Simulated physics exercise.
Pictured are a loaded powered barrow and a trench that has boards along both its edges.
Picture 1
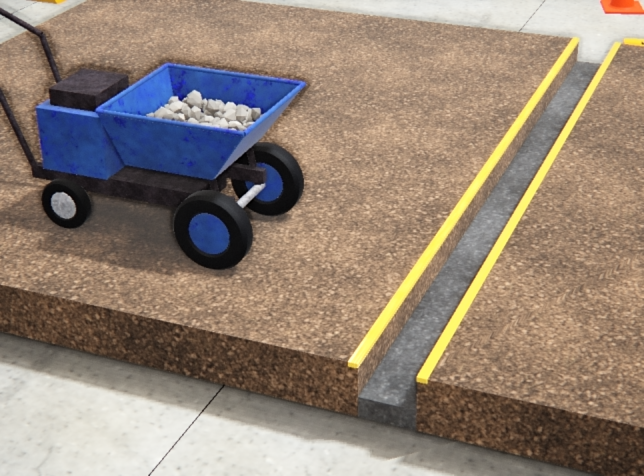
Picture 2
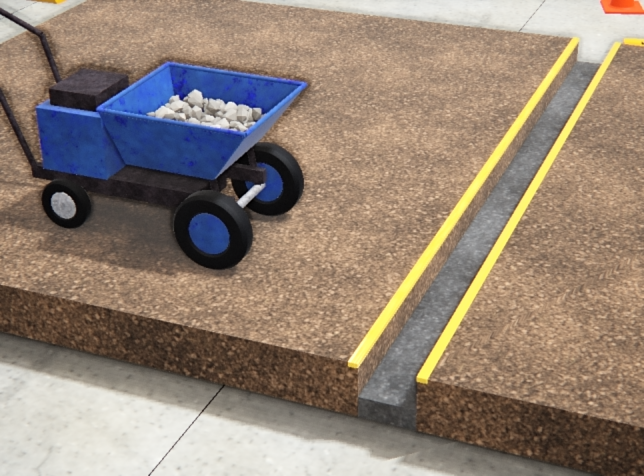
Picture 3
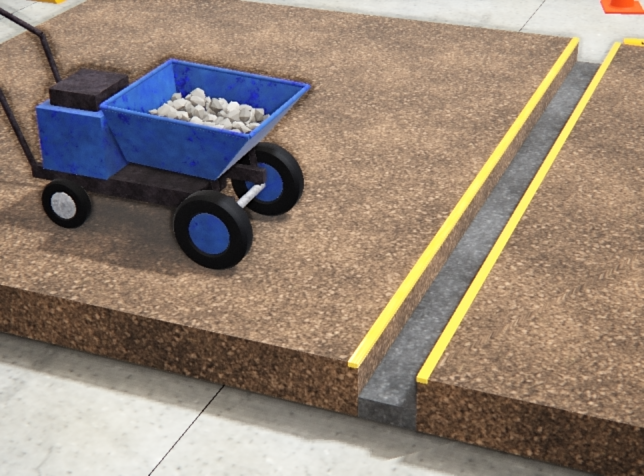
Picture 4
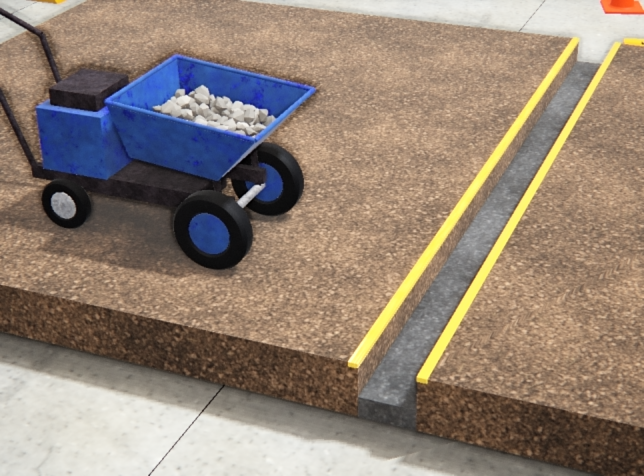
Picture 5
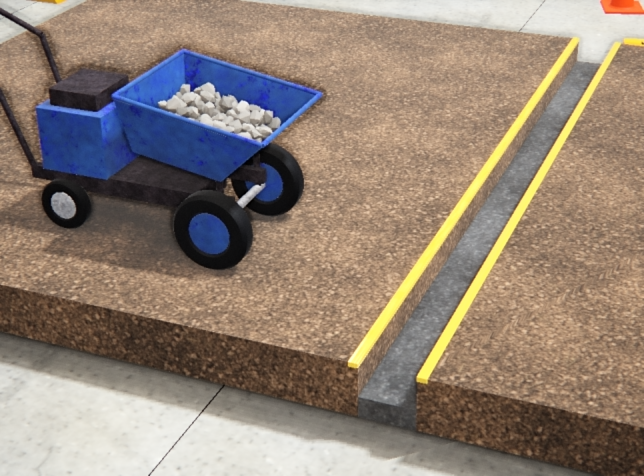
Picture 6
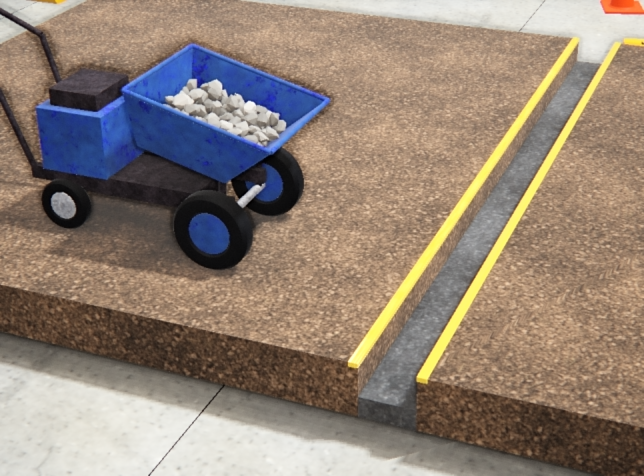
A slab of brown, gravelly ground edged by pale concrete is seen from above at an angle, with the view staying still. On the left stands a blue powered barrow with black tyres and a skip of pale broken stones, while a narrow grey trench lined with yellow boards runs on the right. The barrow stays put as its skip slowly tilts a little toward the right, its back rising and the stones tilting with it.
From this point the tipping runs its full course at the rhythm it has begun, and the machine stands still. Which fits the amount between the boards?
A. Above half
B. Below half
Below half (B).
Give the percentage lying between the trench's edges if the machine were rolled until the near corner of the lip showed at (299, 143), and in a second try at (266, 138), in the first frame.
The first stop gives 90 per cent; the second gives 40 per cent.
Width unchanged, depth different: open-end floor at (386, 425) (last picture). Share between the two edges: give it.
Around 10 per cent.
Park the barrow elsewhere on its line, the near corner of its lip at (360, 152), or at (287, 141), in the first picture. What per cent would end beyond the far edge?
About 50 %, then 0 %.
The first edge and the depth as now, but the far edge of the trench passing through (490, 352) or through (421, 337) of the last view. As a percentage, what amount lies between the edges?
Lab note: Case 1 near 10 percent, case 2 near 10 percent.
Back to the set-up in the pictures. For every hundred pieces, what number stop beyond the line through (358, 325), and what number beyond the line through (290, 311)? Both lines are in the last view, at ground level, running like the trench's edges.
30 and 70 in a hundred.
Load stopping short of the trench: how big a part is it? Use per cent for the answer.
Share: Near 60 %.
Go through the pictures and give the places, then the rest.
Lip of the skip (244, 134), level; top of the load (204, 122), broken stones; first edge of the trench (377, 328); far edge (443, 342), the trench under half as wide as the skip, and about half as deep as wide, in the first picture.
Lip of the skip (245, 135), level; top of the load (205, 121), in the second picture.
Lip of the skip (249, 137), tipped barely; top of the load (196, 123), in the third picture.
Lip of the skip (255, 141), tipped a little; top of the load (188, 116), in the fourth picture.
Lip of the skip (262, 146), tipped a little; top of the load (194, 114), in the fifth picture.
Lip of the skip (271, 152), tipped a little; top of the load (186, 116); first edge of the trench (377, 328); far edge (443, 342), in the sixth picture.
Just after the last frame, skip tipped steeply; every one in the skip.
A moment on, skip tipped steeply; almost all in the skip; about a tenth short of the trench.
Further on, skip tipped right over; roughly a quarter in the skip; roughly two thirds short of the trench; about a tenth in or heaped over the trench.
When it is over, skip tipped right over; roughly a quarter in the skip; roughly two thirds short of the trench; about a tenth in or heaped over the trench; not one beyond it.
